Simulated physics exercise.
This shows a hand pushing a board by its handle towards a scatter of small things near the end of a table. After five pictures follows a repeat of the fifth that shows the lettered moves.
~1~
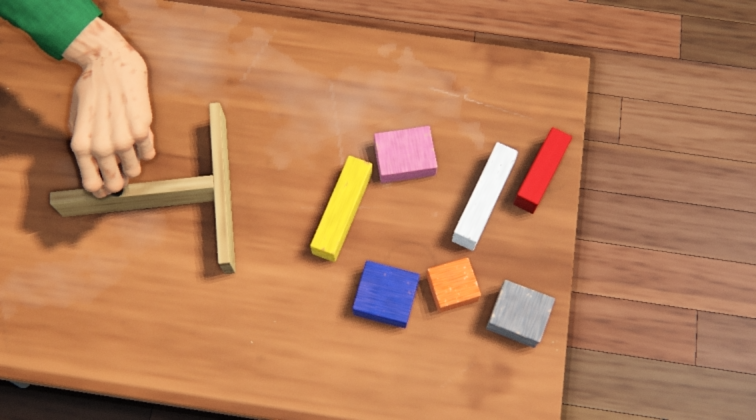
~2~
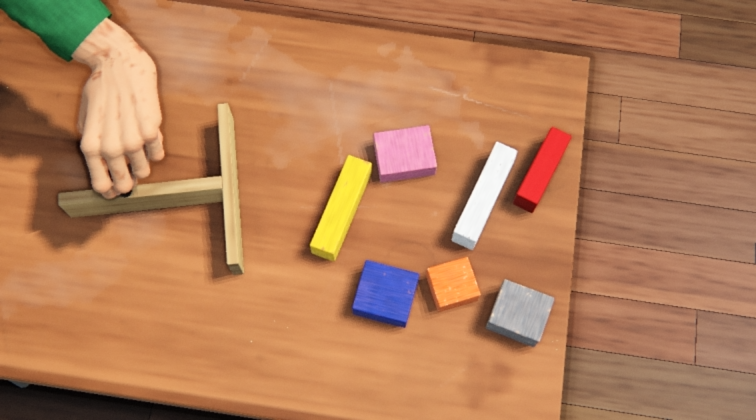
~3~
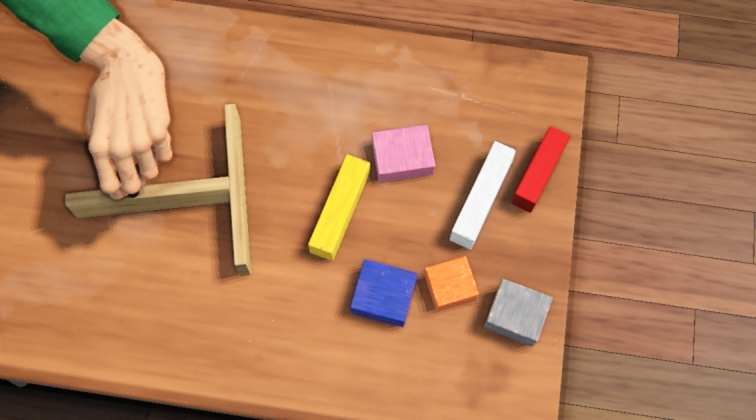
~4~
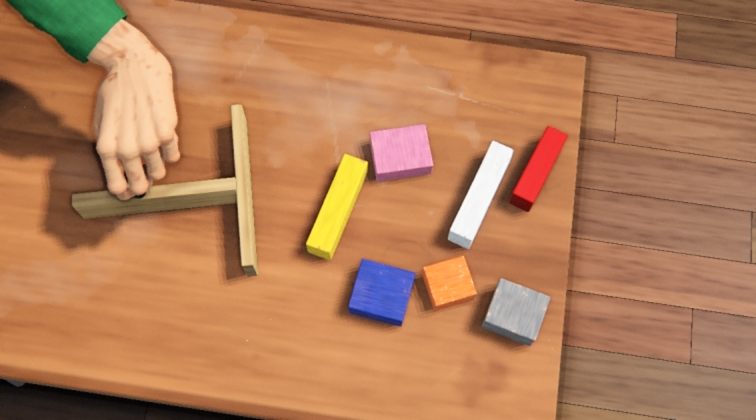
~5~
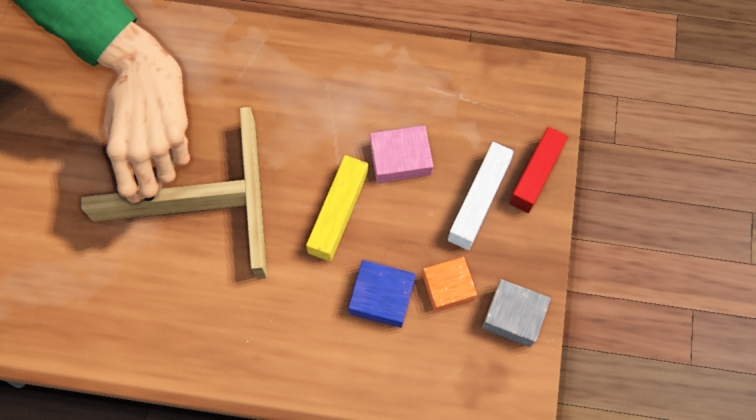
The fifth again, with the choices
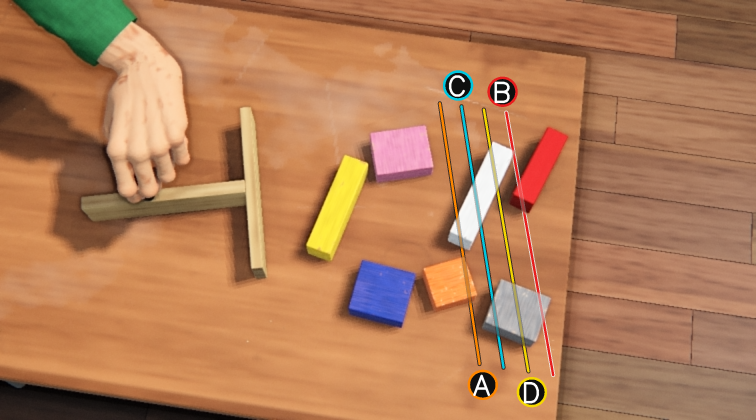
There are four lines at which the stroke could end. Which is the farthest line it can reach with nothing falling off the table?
At A, and not beyond.
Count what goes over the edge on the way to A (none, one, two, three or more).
In all, none.
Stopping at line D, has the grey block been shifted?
Yes.
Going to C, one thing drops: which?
The grey block goes over.
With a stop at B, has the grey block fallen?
Yes.
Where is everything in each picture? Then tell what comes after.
In the first picture, yellow bar (342, 209); grey block (520, 314); red stick (543, 171).
In the second picture, board (227, 181); pink block (405, 154).
In the third picture, board (234, 182); blue block (384, 294).
In the fourth picture, board (242, 182); yellow bar (338, 207).
In the fifth picture, board (251, 185); red stick (539, 170); pink block (401, 154); white bar (481, 196).
On the copy, A at (459, 227); B at (529, 237); C at (482, 230); D at (505, 234).
On A. First, board (325, 196); yellow bar (350, 208); red stick (539, 170).
Then, board (402, 207); grey block (540, 316); orange block (495, 281).
Finally, board (457, 215); grey block (561, 317); orange block (535, 259); nothing has fallen.
By contrast, B drops the blue block, orange block, grey block and red stick; C drops the grey block; D drops the orange block and grey block.
